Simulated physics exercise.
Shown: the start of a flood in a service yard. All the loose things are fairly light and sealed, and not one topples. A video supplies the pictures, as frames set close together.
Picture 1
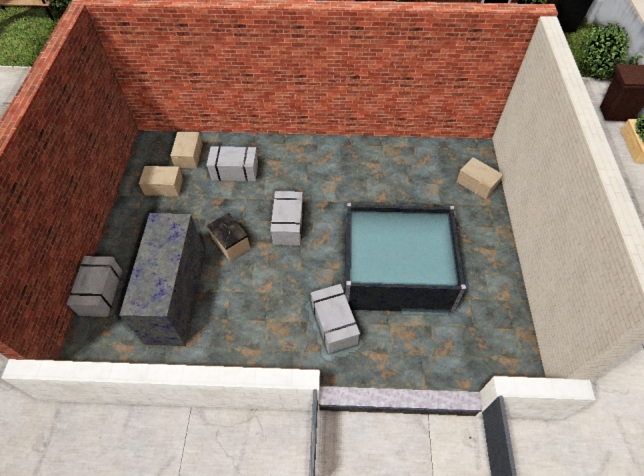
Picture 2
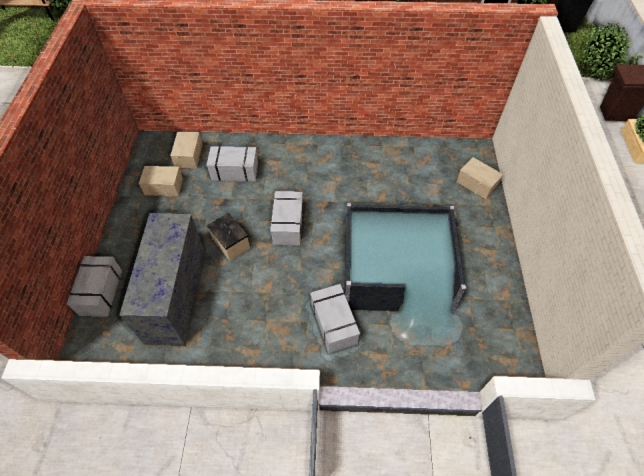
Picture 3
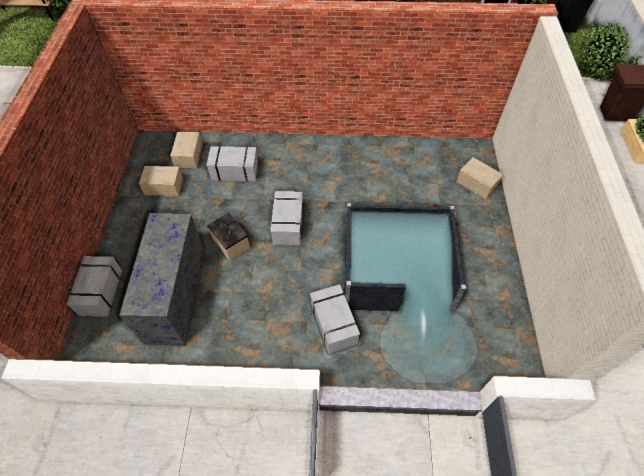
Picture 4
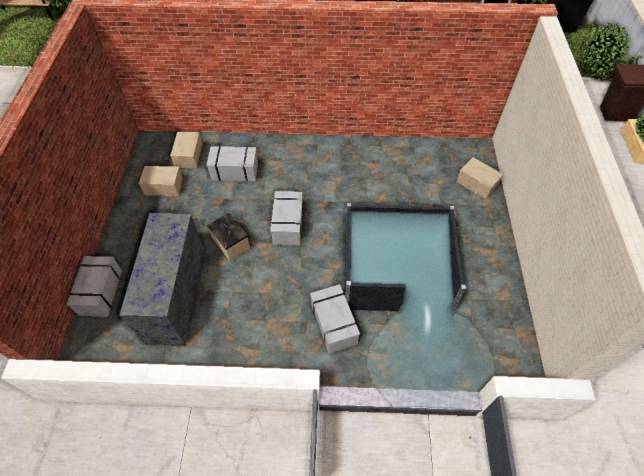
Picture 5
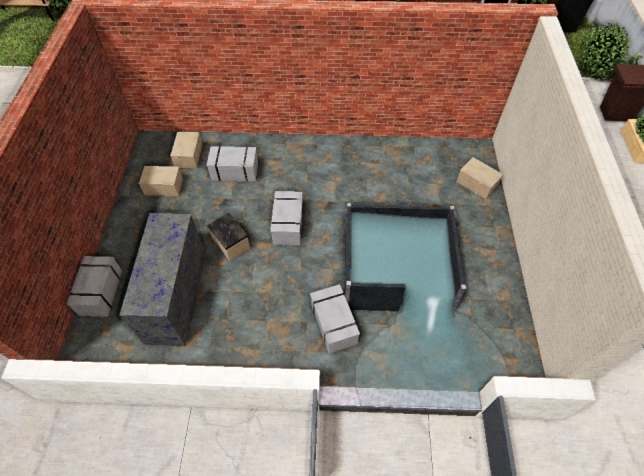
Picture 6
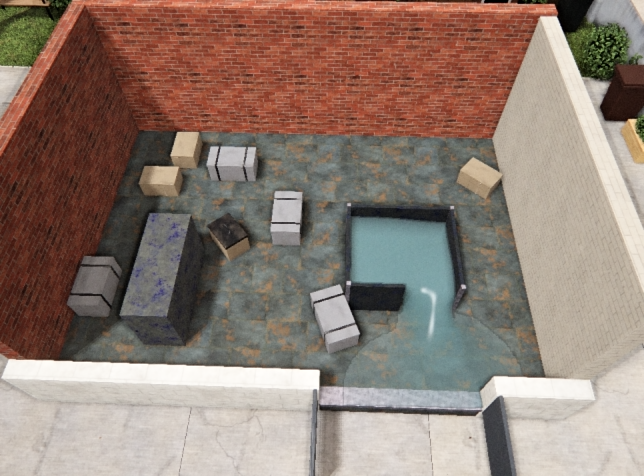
Water pouring through a gap in a dark-walled tank and spreading across a walled yard's tiled floor, while scattered boxes stay still.
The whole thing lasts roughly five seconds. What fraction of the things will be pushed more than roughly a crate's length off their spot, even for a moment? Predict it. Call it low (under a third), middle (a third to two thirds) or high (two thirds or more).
Low.
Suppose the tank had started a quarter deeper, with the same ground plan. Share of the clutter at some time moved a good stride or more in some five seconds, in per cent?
Share moved that far: Approx. 0 %.
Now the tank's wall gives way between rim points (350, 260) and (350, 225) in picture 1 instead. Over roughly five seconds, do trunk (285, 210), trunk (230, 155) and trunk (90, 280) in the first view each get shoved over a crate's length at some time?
Object by object: Displaced that much, displaced that much, displaced that much.
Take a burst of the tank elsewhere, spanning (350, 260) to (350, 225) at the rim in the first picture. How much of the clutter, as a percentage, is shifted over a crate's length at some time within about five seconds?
Result: Close to 60 %.
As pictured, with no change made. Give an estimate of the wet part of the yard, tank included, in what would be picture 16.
Roughly 25 %.
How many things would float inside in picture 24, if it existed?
That comes out at 0.
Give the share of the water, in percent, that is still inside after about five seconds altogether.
My figure is 44 per cent.
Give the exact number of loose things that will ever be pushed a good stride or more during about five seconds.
So, 0 of them.
A moment on, 0 of 8 are well off their spots; 0 afloat.
Next, 0 of 8 are well off their spots; 0 afloat.
Later, 0 of 8 are well off their spots; 0 afloat.
In the end, 0 of 8 are well off their spots, and 0 have been at some point; 0 afloat.
